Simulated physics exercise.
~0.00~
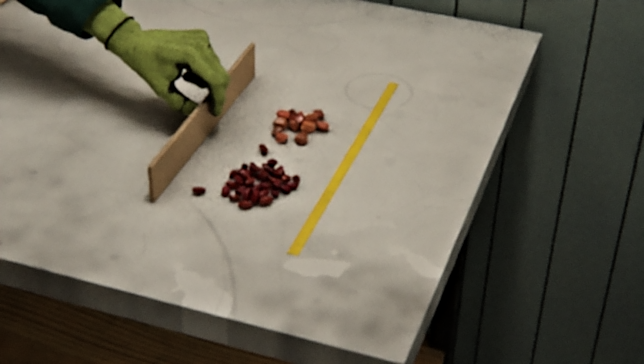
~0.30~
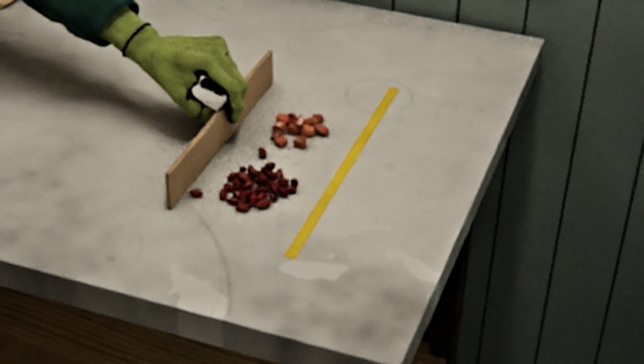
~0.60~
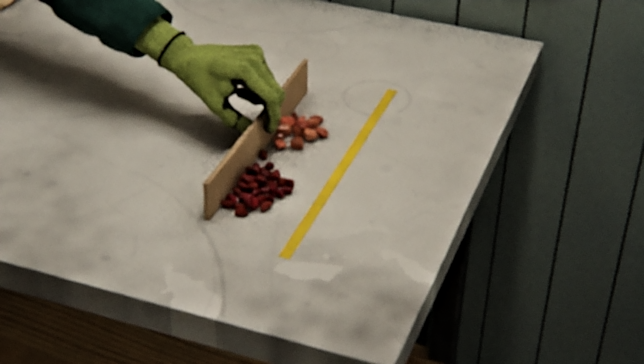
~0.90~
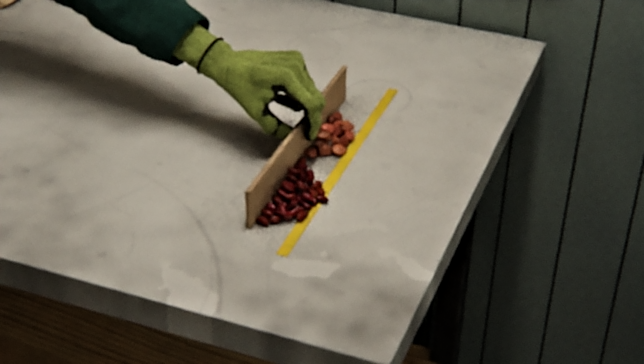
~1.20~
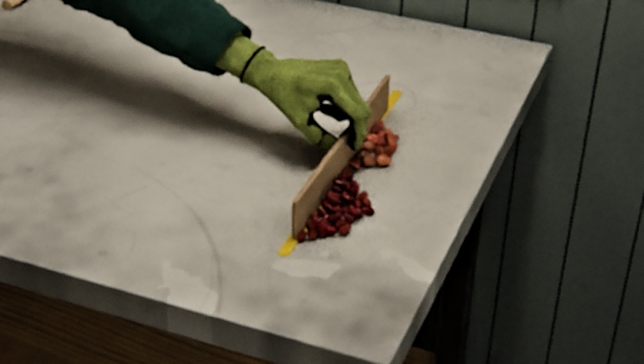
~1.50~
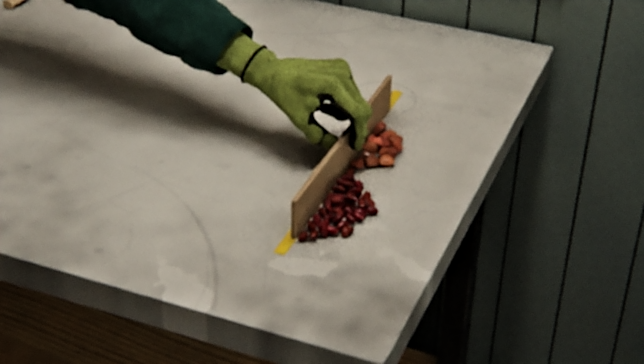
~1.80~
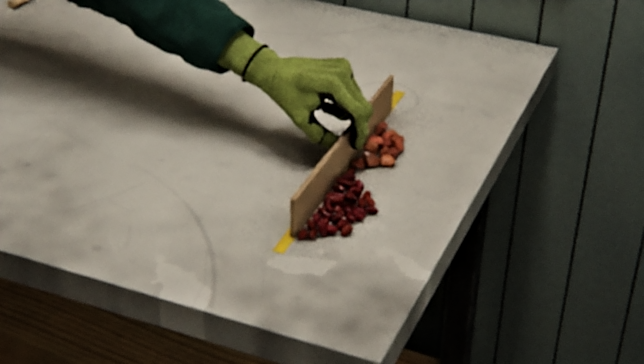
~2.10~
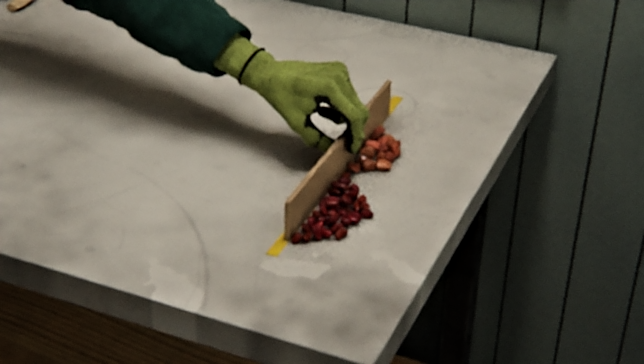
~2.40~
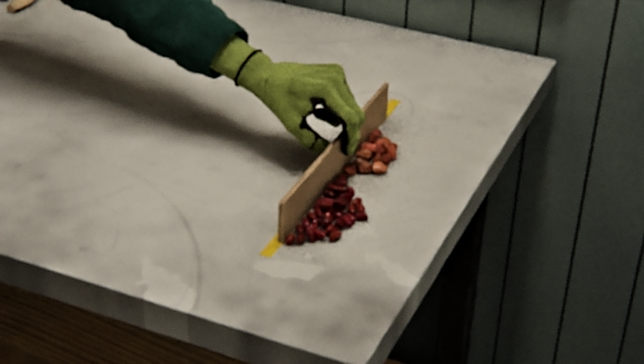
The footage shows a green-gloved hand sliding an upright piece of card rightward across a table, pushing a dark red front heap and a lighter reddish back heap past a yellow tape strip, then holding the card still at the tape, with both heaps remaining on the table.
